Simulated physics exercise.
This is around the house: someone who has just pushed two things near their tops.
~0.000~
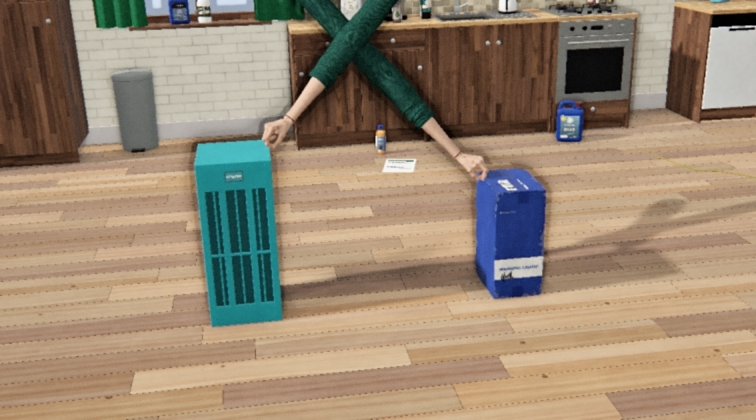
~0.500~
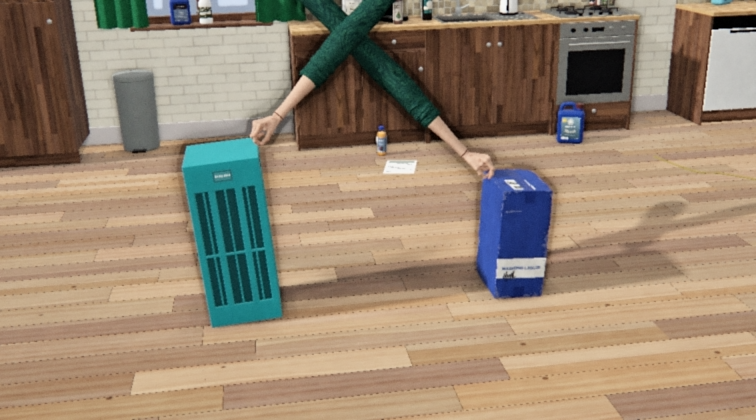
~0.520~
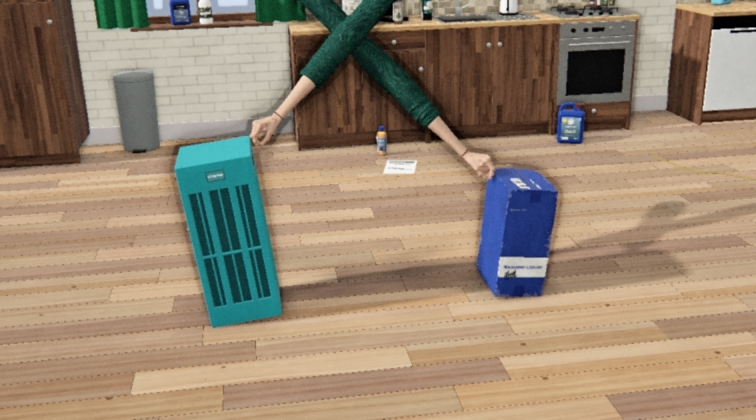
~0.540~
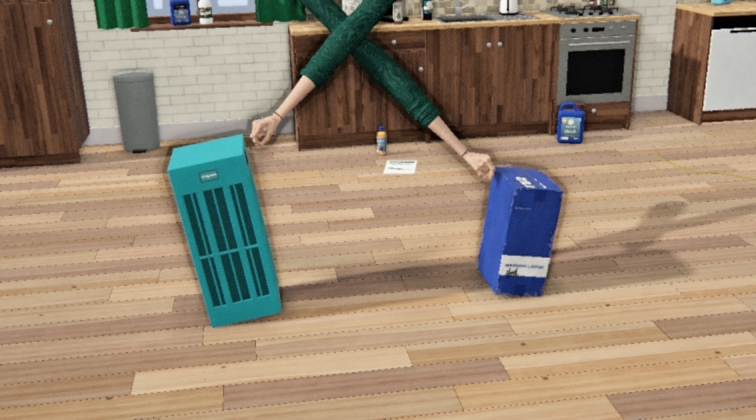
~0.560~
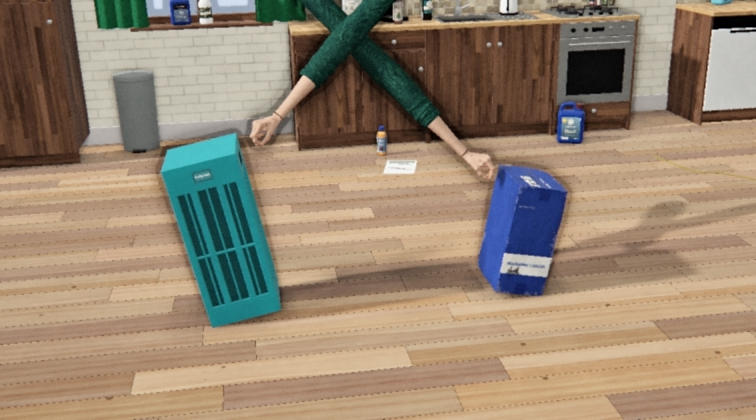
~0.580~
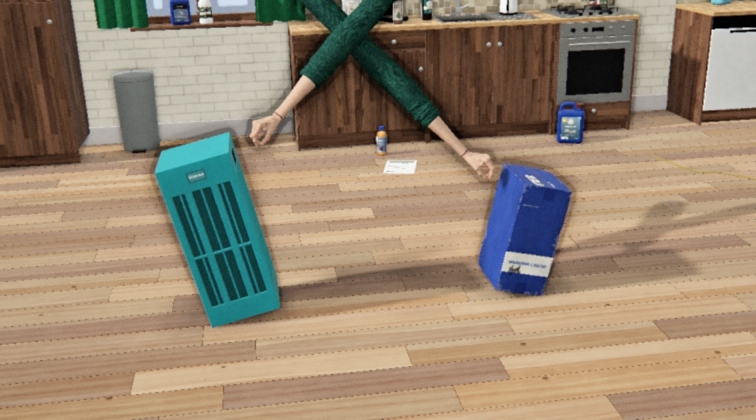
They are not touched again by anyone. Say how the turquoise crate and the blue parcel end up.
Result - turquoise crate: Lands on its side; blue parcel: Lands on its side.
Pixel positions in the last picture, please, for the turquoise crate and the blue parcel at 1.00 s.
Turquoise crate: (154, 248); blue parcel: (569, 236).
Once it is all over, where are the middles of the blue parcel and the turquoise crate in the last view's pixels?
The blue parcel ends at (587, 256) and the turquoise crate at (121, 288).
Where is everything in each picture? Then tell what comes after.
Turquoise crate (240, 232) upright; blue parcel (509, 233) upright, in the first picture.
Turquoise crate (235, 231) 4° off upright; blue parcel (512, 233) 3° off upright, in the second picture.
Turquoise crate (231, 231) 6° off upright; blue parcel (515, 232) 6° off upright, in the third picture.
Turquoise crate (227, 231) 9° off upright; blue parcel (518, 231) 9° off upright, in the fourth picture.
Turquoise crate (224, 230) 11° off upright; blue parcel (520, 230) 11° off upright, in the fifth picture.
Turquoise crate (221, 230) 13° off upright; blue parcel (523, 229) 13° off upright, in the sixth picture.
By 0.78 s, turquoise crate 31° off upright near (192, 231); blue parcel 32° off upright near (542, 227).
By 1.00 s, turquoise crate 57° off upright near (154, 248); blue parcel 62° off upright near (569, 236).
When it is over (1.7 s), the turquoise crate goes down on its side, near (121, 288); the blue parcel goes down on its side, near (587, 256).
